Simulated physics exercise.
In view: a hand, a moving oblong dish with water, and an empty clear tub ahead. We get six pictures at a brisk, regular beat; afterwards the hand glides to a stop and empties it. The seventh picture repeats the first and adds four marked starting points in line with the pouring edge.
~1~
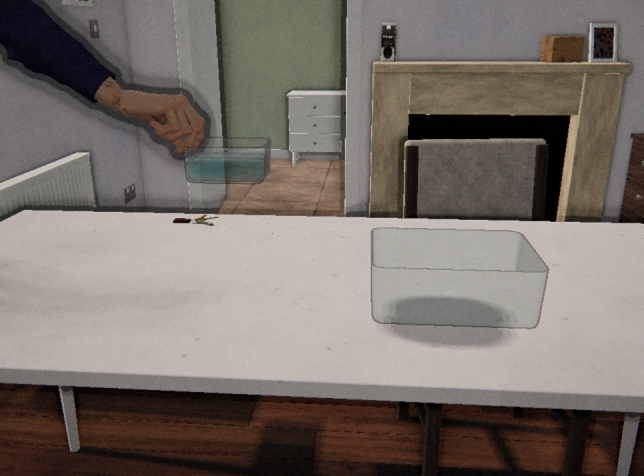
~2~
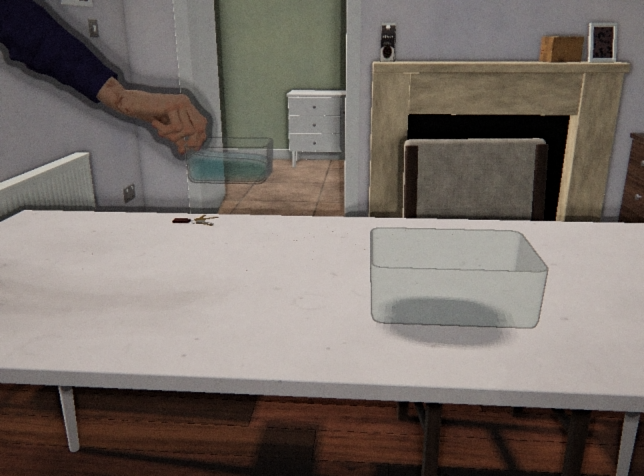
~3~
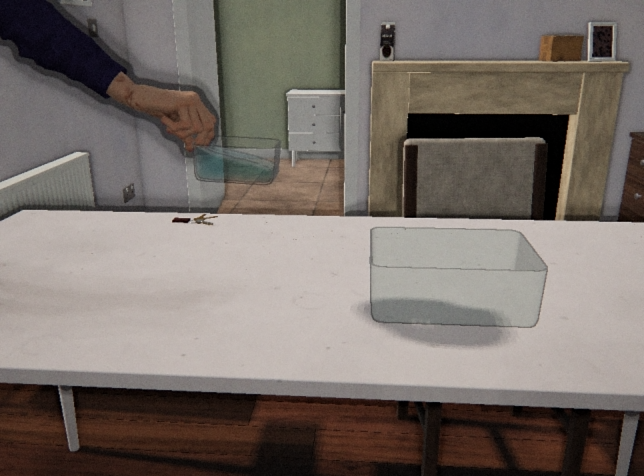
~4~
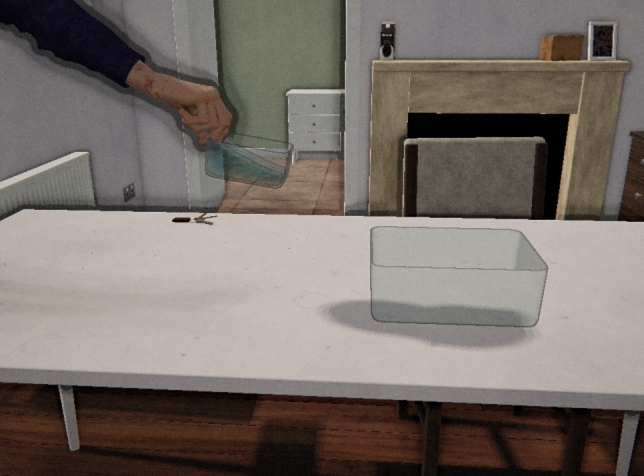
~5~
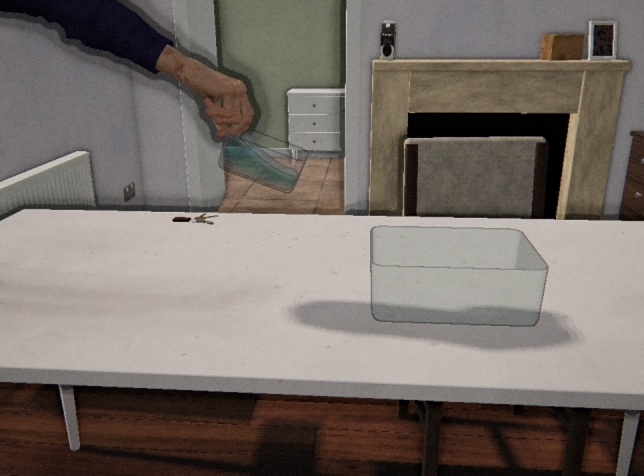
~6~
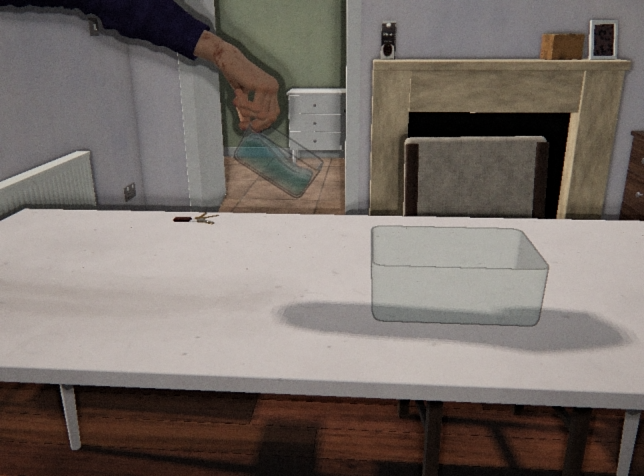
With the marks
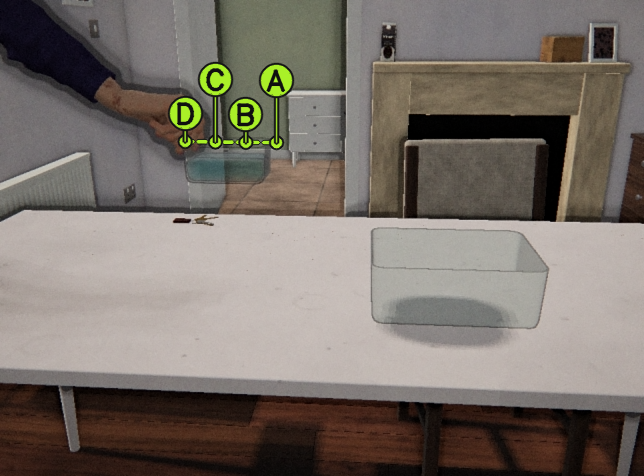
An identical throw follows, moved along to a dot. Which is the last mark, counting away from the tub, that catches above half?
The answer is dot B.
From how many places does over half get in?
Two of them.
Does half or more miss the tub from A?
No, that is safe.
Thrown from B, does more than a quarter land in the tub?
Yes.
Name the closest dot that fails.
That is dot C.
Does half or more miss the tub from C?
Yes.
On the marked copy, A at (276, 142); B at (245, 142); C at (215, 141); D at (185, 141).
With A, about 75 % lands in the tub, 16 % falls short and 10 % goes beside or beyond.
With B, about 63 % lands in the tub, 30 % falls short and 7 % goes beside or beyond.
With C, about 36 % lands in the tub, 58 % falls short and 5 % goes beside or beyond.
With D, about 3 % lands in the tub, 94 % falls short and 3 % goes beside or beyond.
